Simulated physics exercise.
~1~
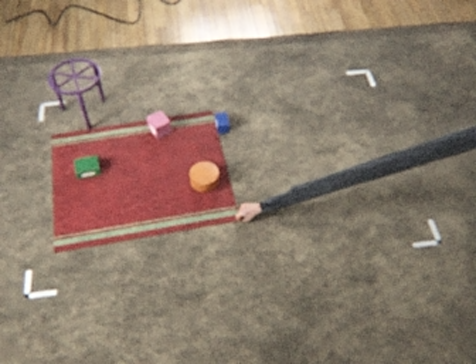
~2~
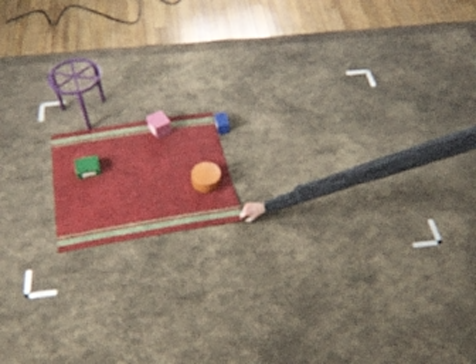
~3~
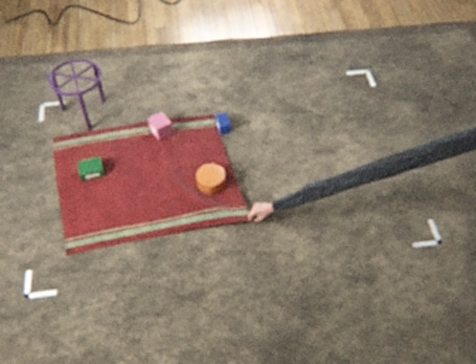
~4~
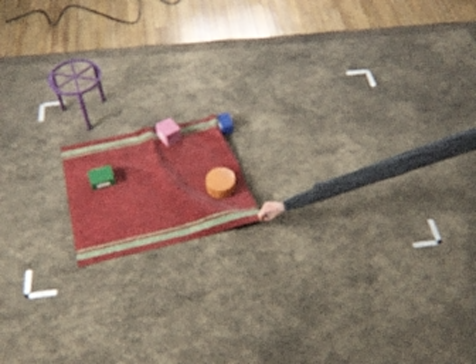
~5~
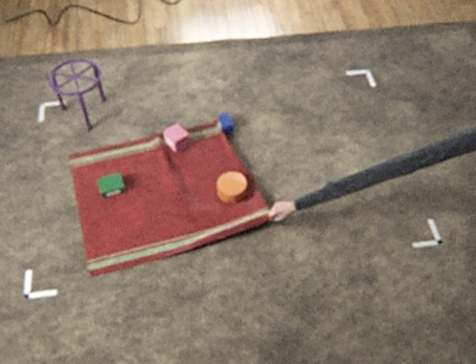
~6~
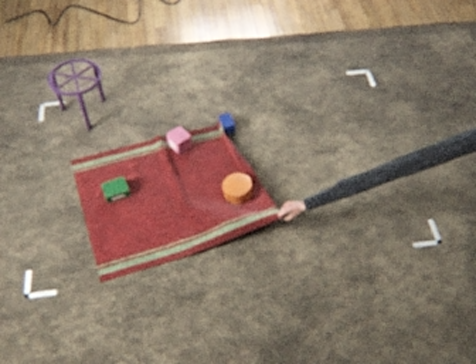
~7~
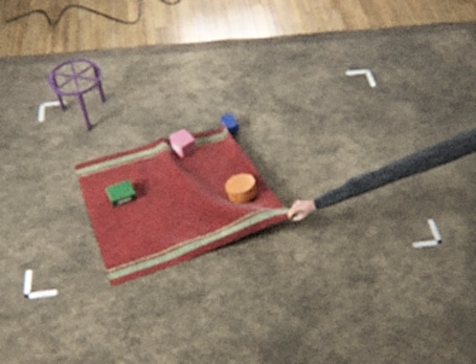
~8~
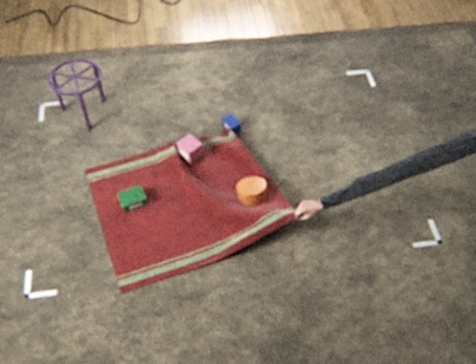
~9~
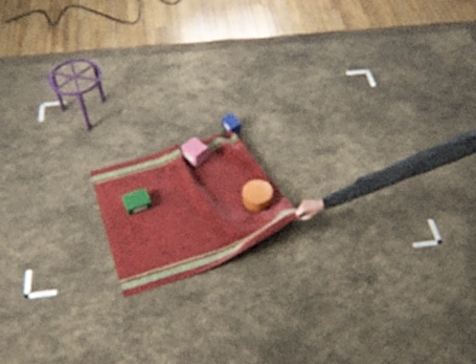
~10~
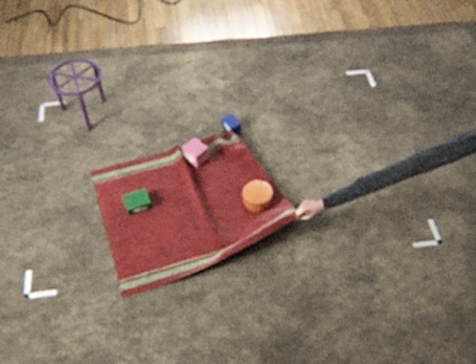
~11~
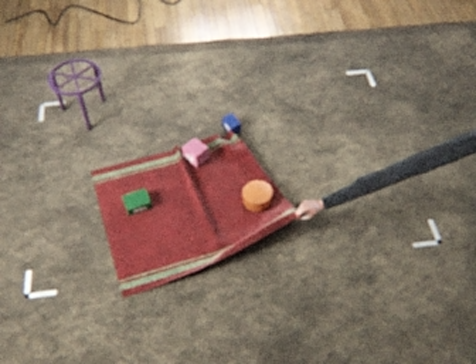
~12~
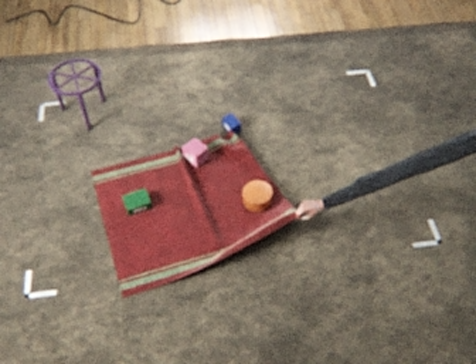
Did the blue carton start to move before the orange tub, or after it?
The blue carton started to move after the orange tub, which was already riding along on the mat when the carton shifted slightly.
